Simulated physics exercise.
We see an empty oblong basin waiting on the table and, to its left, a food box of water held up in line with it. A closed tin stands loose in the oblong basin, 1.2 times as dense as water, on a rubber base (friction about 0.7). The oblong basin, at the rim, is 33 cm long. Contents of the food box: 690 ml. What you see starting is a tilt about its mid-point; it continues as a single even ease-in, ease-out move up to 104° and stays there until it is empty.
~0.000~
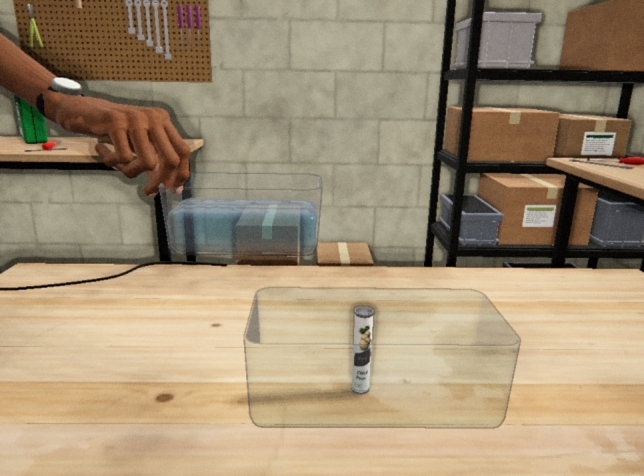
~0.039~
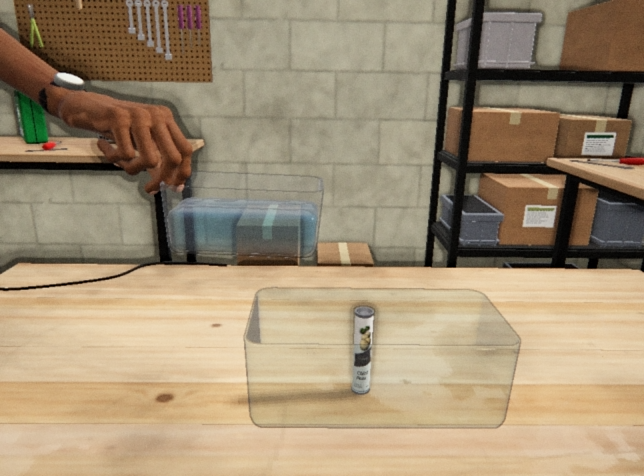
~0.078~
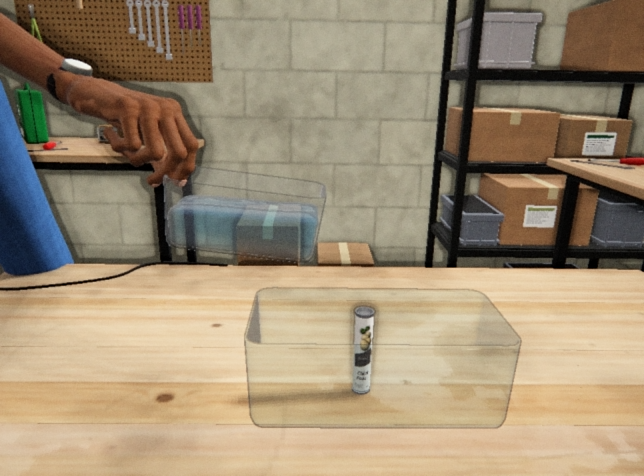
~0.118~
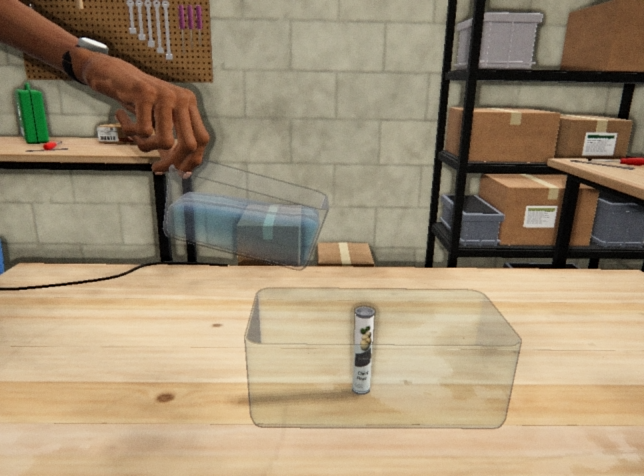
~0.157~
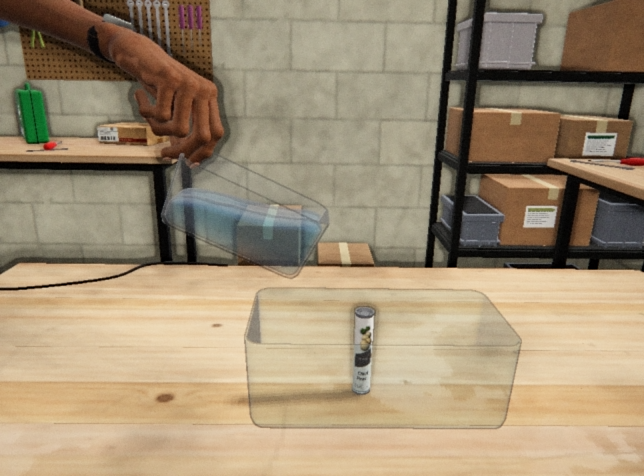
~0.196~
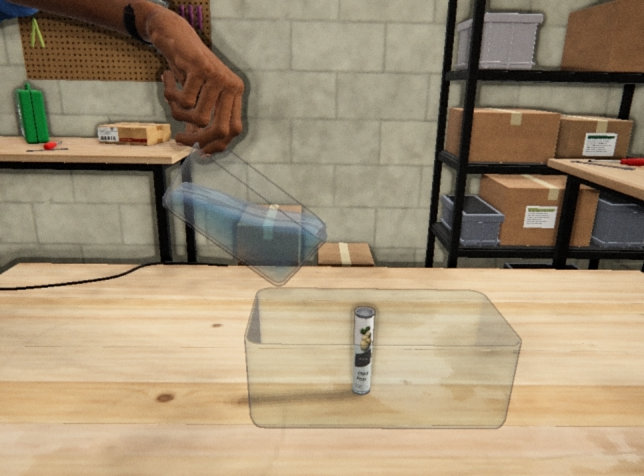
In a workshop with a pale block wall, a pegboard and black shelves of cardboard boxes, a still camera looks across a light wooden table. A clear, empty-looking oblong basin sits on the table with a small grey-and-white tin upright inside, and a transparent box of blue water hangs to its left beneath a hand. The box tilts clockwise, slowly then faster, its right end dipping as the hand moves rightward above it.
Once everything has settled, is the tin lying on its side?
Watch, it's going to be unseated.
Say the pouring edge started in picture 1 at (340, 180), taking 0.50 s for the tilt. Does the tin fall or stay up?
It tumbles.
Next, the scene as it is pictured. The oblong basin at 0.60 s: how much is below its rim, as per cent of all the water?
About 92 per cent.
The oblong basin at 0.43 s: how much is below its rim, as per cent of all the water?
About 48 per cent.
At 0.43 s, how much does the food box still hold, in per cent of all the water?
I'd put it near 14 percent.
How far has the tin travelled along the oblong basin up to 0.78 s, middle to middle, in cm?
It has moved some 6 cm.
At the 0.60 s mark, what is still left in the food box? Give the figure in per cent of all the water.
I'd say some 4 per cent remains.
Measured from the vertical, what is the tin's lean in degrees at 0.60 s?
Looks like some 0 degrees from vertical upright.
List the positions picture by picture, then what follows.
In the first frame, tilt 0°; pouring edge (321, 183); surface from (175, 205) to (317, 207); the oblong basin's rim runs from (251, 314) to (500, 316); the tin's top is at (364, 315).
In the second frame, tilt 2°; pouring edge (322, 186); surface from (175, 204) to (318, 208).
In the third frame, tilt 7°; pouring edge (325, 192); surface from (176, 203) to (319, 211).
In the fourth frame, tilt 15°; pouring edge (327, 204); surface from (176, 199) to (320, 214).
In the fifth frame, tilt 25°; pouring edge (327, 218); surface from (176, 195) to (322, 219).
In the sixth frame, tilt 37°; pouring edge (324, 234); surface from (175, 188) to (322, 223); 1 per cent is over the edge.
By 0.43 s the tilt is 101° and 15 per cent is still to pour; the tin stands where it began.
By 0.60 s the tilt is 104° and 4 per cent is still to pour; the tin stands 3 cm from where it began.
By 0.78 s the tilt is 104° and 0 per cent is still to pour; the tin leans 24°.
By 0.98 s the tilt is 104° and 0 per cent is still to pour; the tin lies on its side.
At rest the tin lies on its side.
